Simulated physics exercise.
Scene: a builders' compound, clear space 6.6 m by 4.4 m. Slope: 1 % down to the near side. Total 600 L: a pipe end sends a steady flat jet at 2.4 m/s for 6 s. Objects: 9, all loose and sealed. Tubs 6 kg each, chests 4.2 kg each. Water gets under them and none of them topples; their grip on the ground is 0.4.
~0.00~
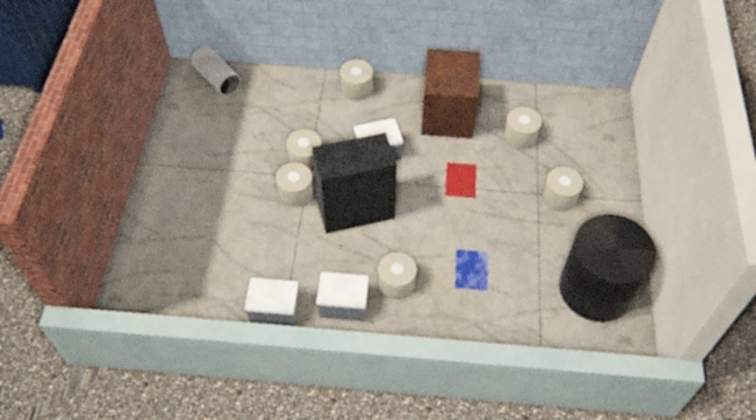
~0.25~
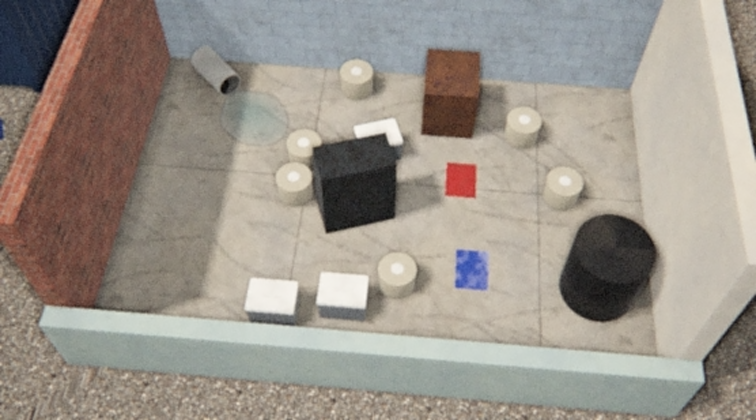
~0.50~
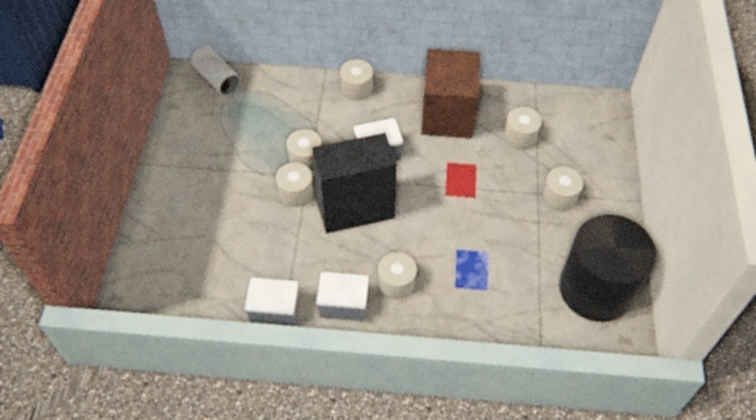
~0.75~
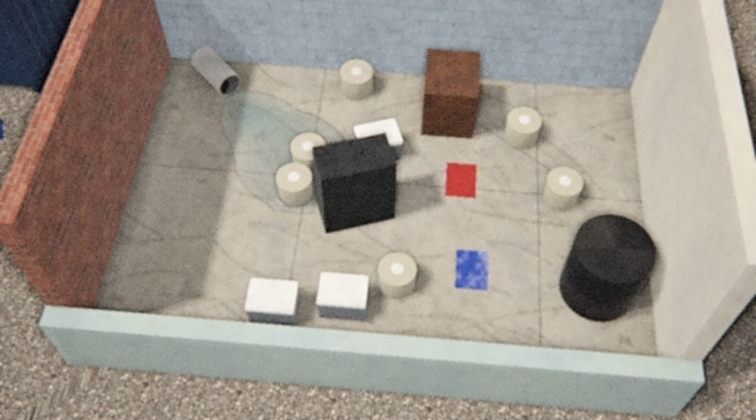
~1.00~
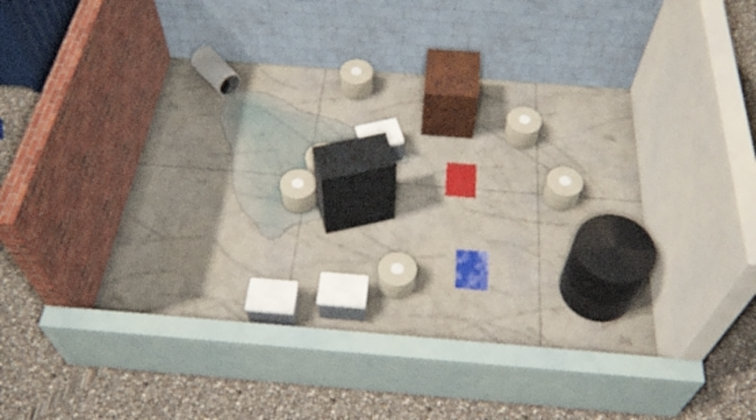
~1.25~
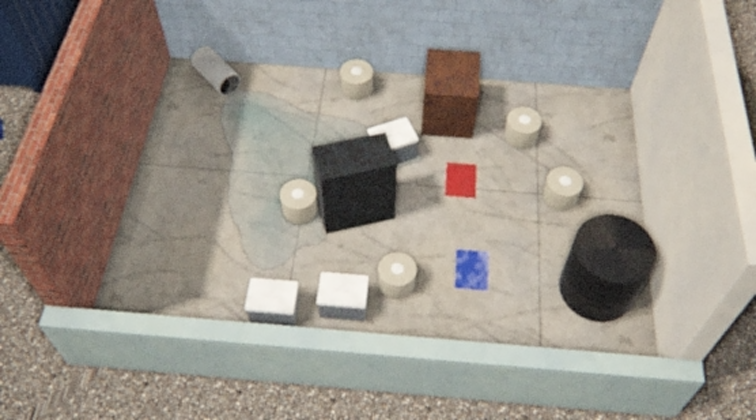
To begin with, pale tubs, white chests and a tall black block stand on a dry walled floor. Water then spreads from the grey pipe at upper left, nudging a tub toward the black block. That tub slips from view behind it, while another tub and a white chest shift slightly.
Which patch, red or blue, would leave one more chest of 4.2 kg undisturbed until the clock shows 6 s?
The blue patch.
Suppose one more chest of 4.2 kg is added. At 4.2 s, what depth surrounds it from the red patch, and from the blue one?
In turn 3 and 1 cm.
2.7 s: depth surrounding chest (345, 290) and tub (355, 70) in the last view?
Some 2 cm at the first, some 0 cm at the second.
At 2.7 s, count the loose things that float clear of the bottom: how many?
Total: 1.
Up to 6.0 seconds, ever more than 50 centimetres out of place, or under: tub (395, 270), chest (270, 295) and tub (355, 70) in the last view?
Taking them in order, the first is within the mark, the second beyond the mark and the third within the mark.
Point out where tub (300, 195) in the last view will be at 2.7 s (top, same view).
Near (306, 291).
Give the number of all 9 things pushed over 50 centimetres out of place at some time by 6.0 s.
Count: 5.
After 1.8 s on red it would be 0 cm off in 0 cm of water; on blue it would be 0 cm off in 0 cm of water.
After 2.7 s on red it would be 49 cm off in 1 cm of water; on blue it would be 0 cm off in 0 cm of water.
After 4.2 s on red it would be 101 cm off in 3 cm of water; on blue it would be 0 cm off in 1 cm of water.
After 6.0 s on red it would be 113 cm off in 4 cm of water; on blue it would be 0 cm off in 2 cm of water.
